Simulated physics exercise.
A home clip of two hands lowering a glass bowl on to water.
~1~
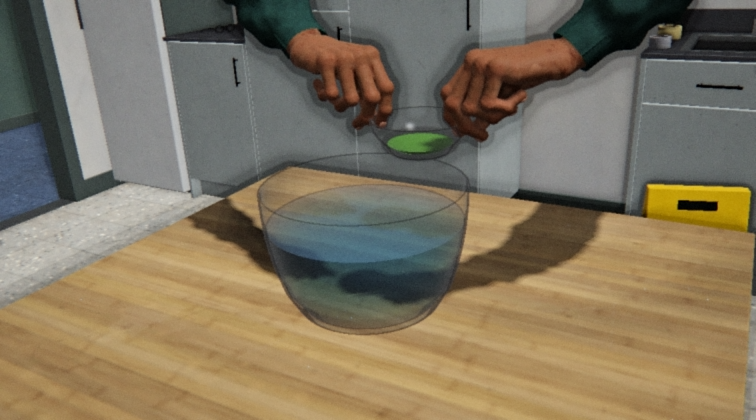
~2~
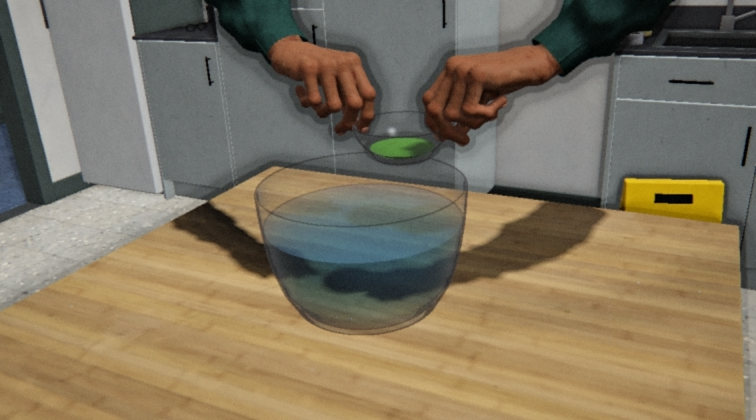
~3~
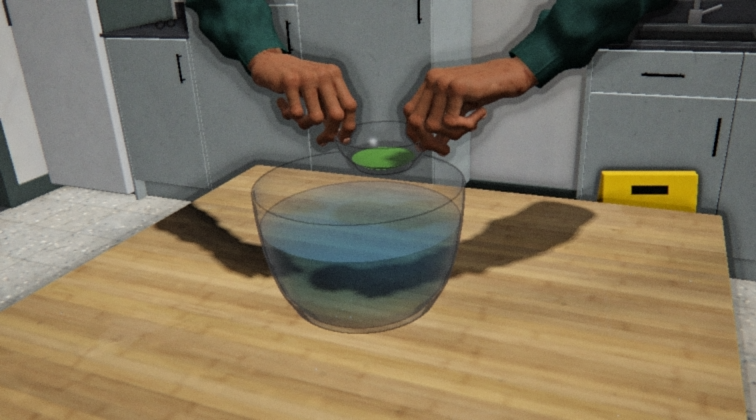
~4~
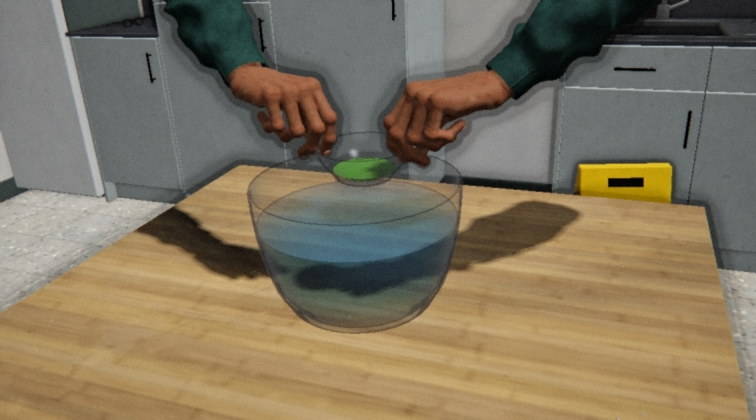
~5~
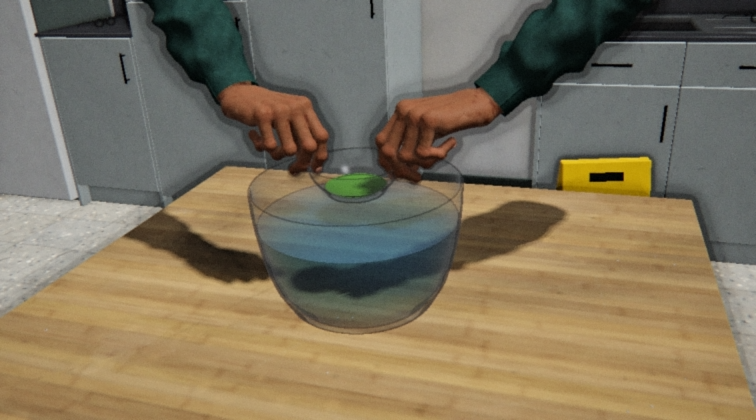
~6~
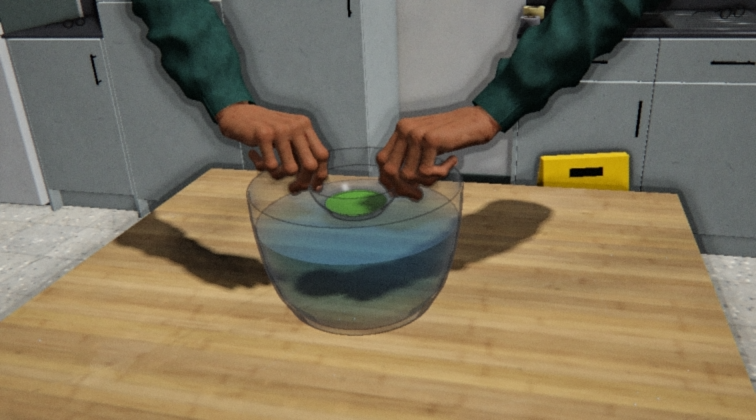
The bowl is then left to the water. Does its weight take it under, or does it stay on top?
You'll see it never goes down once it's free.
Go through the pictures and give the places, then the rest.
The first picture shows bowl (420, 132) nearly empty; above the big tub.
The second picture shows bowl nearly empty, surface at (402, 148); coming down.
The third picture shows bowl (383, 148) nearly empty; lower.
The fourth picture shows bowl nearly empty, surface at (364, 169); lower still.
The fifth picture shows bowl (355, 175) nearly empty; close to the surface.
The sixth picture shows bowl nearly empty, surface at (356, 202); just over the surface.
A moment on, the bowl dips into the water.
Further on, it bobs and steadies.
When it is over, the bowl floats with about half of its side showing.
